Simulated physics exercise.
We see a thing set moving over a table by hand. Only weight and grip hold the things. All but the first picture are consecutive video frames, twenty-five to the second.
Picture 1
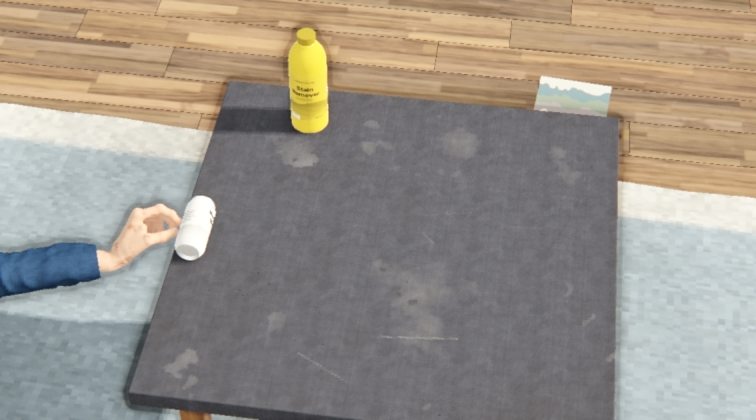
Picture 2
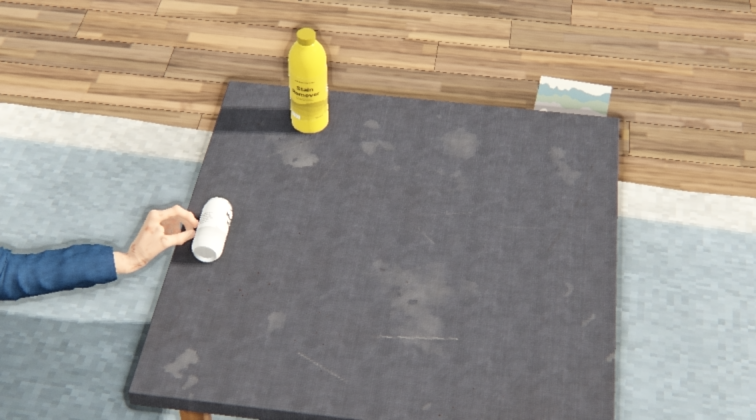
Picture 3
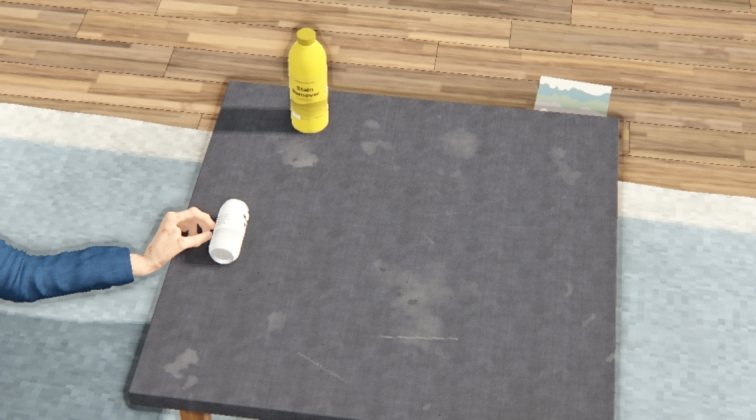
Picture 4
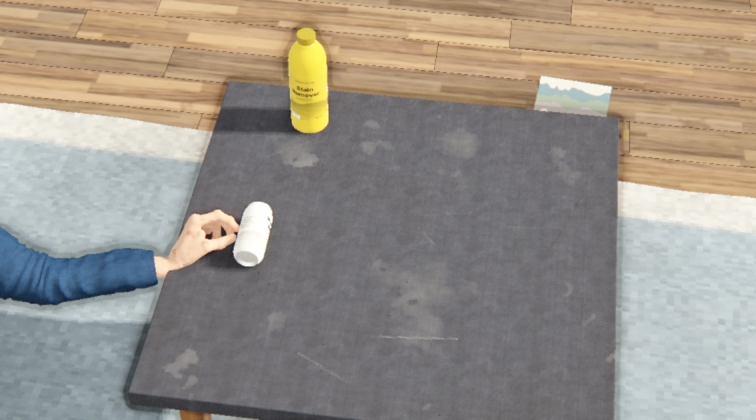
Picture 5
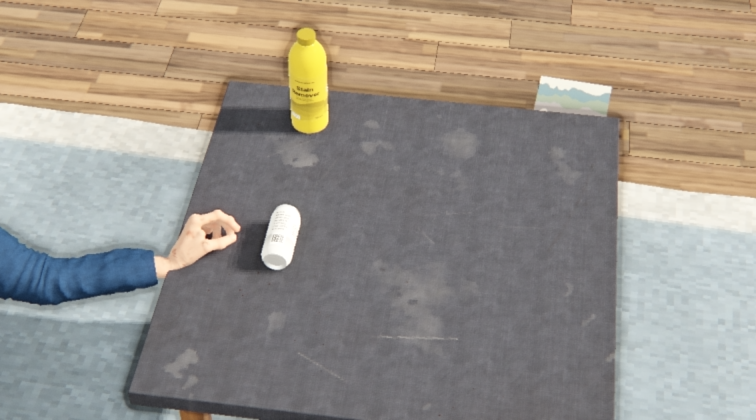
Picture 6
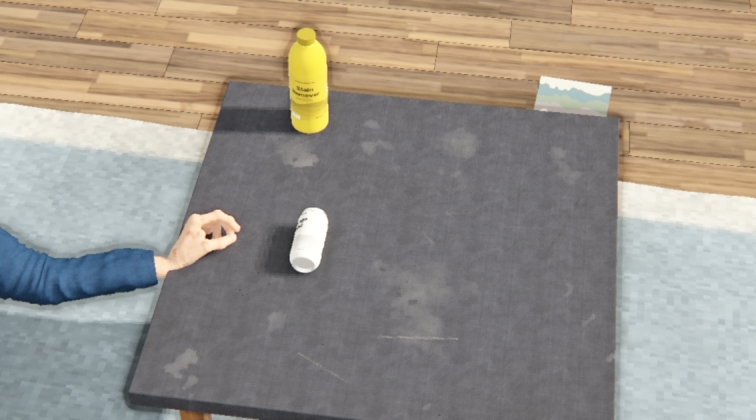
A hand in a blue sleeve pushed a white can lying on its side rightward across a dark, scuffed table, then stayed back as the can rolled farther, below a standing yellow bottle.
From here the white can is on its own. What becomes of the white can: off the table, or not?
The white can drops to the floor.
Then, 0.30 s later than the last frame, white can moved well along near (514, 262).
Then, 0.70 s later than the last frame, white can now off the table.
When it is over, off the table, white can.
